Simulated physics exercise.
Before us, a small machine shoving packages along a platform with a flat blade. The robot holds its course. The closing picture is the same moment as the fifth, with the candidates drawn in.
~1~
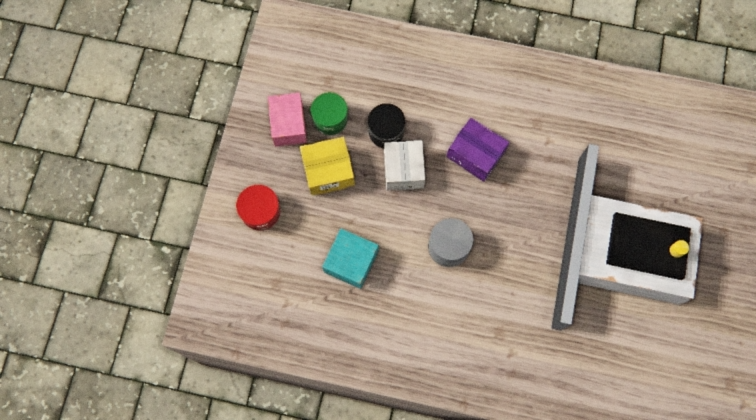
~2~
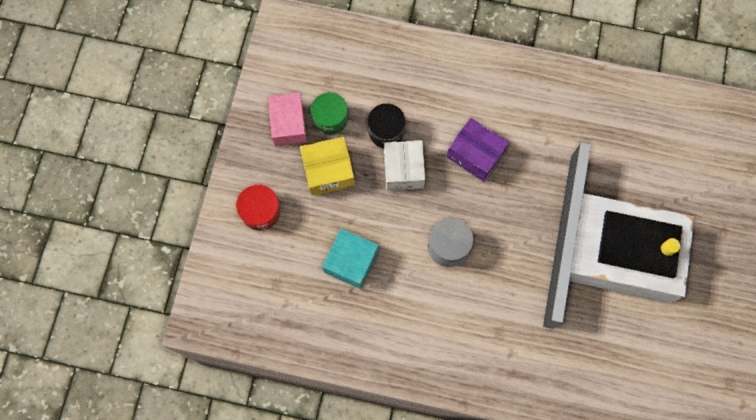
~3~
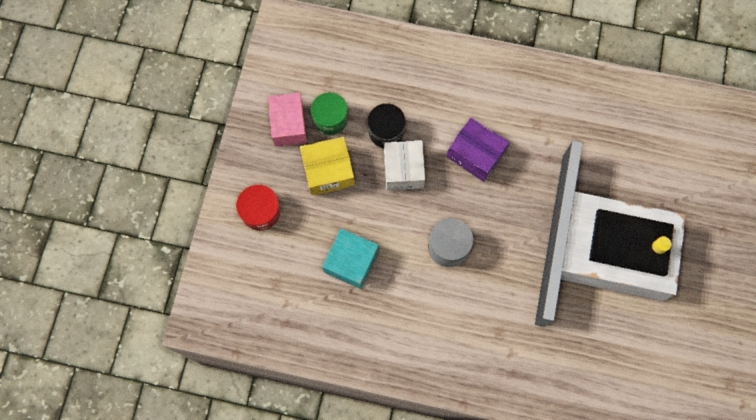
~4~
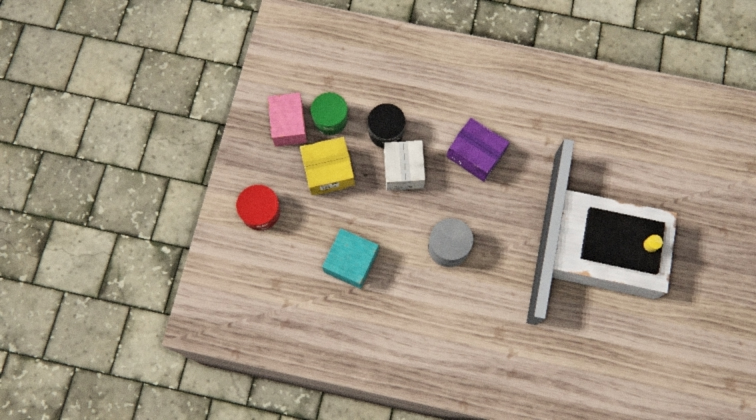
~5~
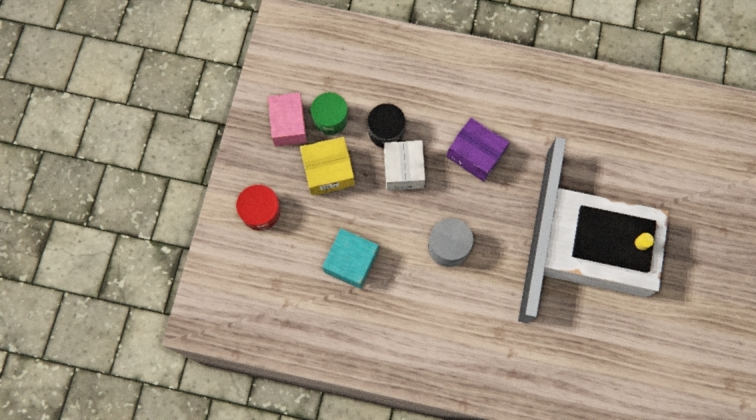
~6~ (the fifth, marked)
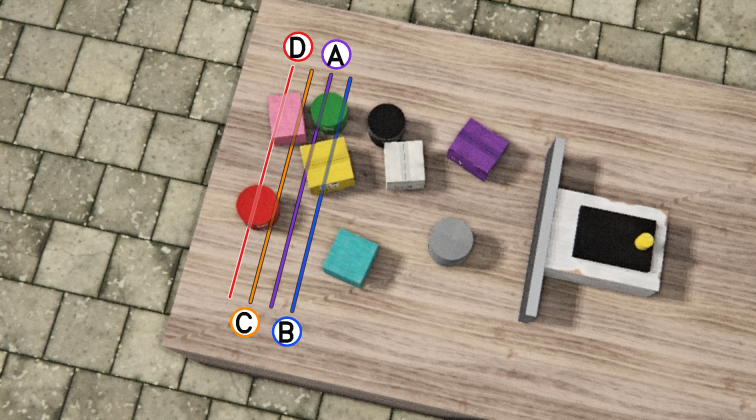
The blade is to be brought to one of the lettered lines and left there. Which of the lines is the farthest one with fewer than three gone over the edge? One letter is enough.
No farther than C.
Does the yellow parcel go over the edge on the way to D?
Yes.
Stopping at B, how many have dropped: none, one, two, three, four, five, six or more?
The count is none.
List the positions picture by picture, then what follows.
In the first picture, yellow parcel (328, 167); purple box (478, 149); green pail (330, 114).
In the second picture, robot (635, 243); white box (404, 165).
In the third picture, robot (625, 241); black pail (386, 127).
In the fourth picture, robot (617, 239); grey canister (450, 243).
In the fifth picture, robot (609, 237); yellow parcel (328, 167); purple box (478, 149); green pail (330, 114).
On the marked copy, A at (302, 186); B at (322, 190); C at (282, 182); D at (262, 178).
Following C. Soon after the start, robot (511, 217); purple box (432, 148); grey canister (416, 236).
Later, robot (416, 197); pink crate (274, 119); red pail (247, 220).
In the end, robot (342, 181); pink crate over the edge; yellow parcel (217, 176); one fallen.
As for the rest, A is within the limit but short; B is within the limit but short; D drops three.
